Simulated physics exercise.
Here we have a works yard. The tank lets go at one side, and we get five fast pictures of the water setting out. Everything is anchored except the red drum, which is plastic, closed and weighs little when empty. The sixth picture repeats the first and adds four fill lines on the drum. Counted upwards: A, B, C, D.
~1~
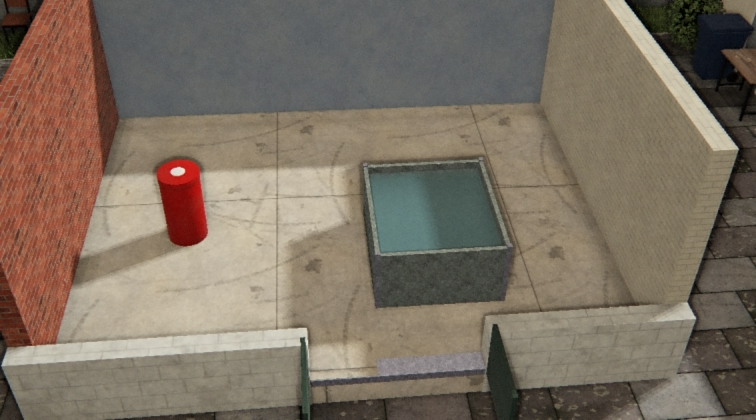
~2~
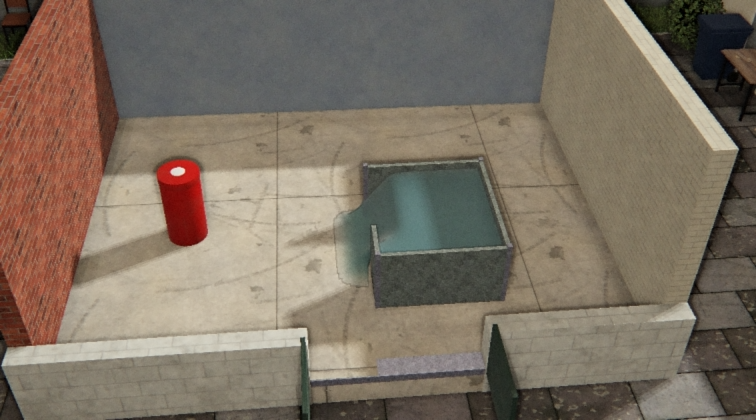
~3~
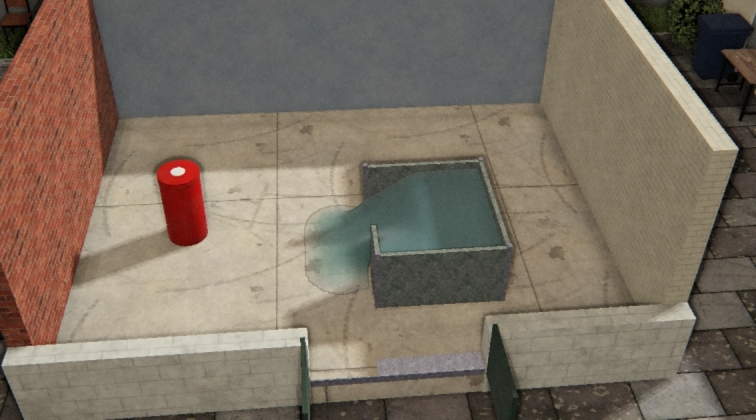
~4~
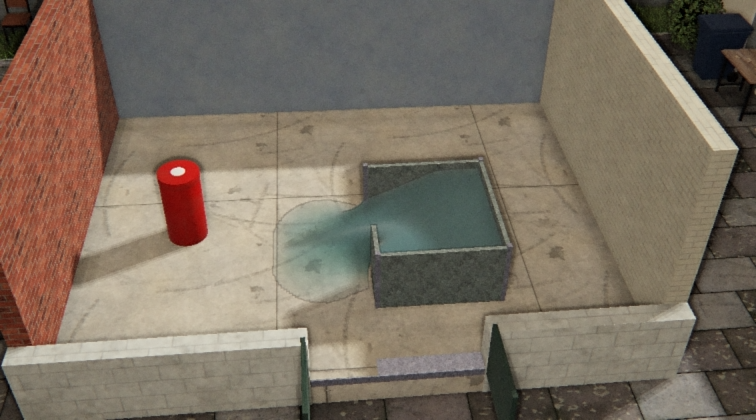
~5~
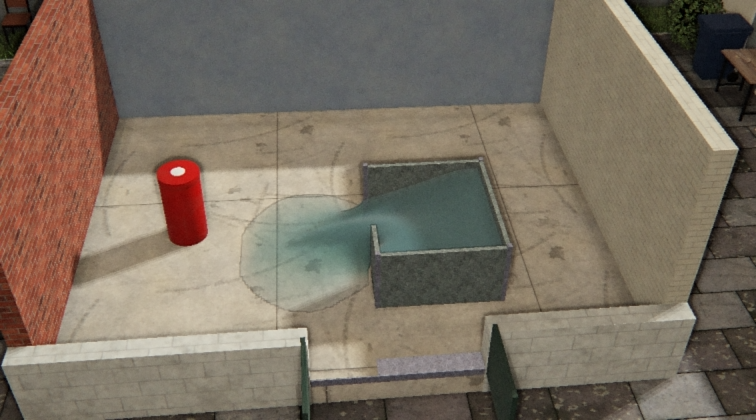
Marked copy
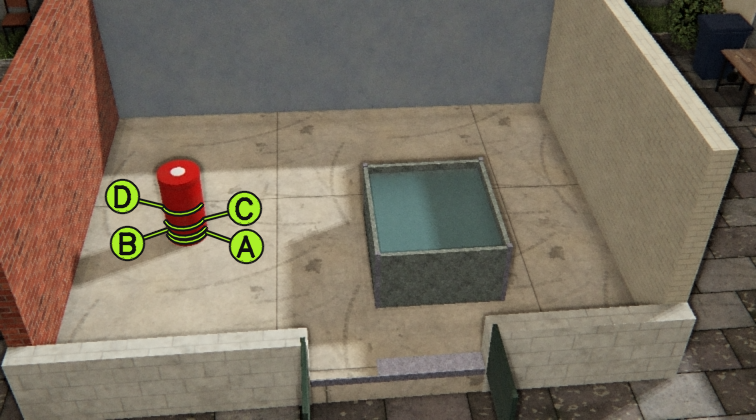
Water pours out through the left side of a full stone tank in a walled yard and spreads leftward across the pale floor in a widening pool, while a red drum stands still on the left.
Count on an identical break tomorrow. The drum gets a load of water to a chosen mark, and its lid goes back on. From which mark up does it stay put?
It is D.
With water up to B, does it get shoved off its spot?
Yes.
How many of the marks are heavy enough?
One of the four.
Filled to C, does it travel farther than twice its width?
No, it does not.
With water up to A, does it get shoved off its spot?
Yes, that goes wrong.
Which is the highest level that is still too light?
C it is.
In lime, A at (186, 242); B at (185, 237); C at (183, 228); D at (180, 214); from the bottom up A, B, C, D.
If A is chosen, it is pushed about 6 times its own width away.
If B is chosen, it is pushed about twice its own width away.
If C is chosen, it is pushed about its own width away.
If D is chosen, it does not move.
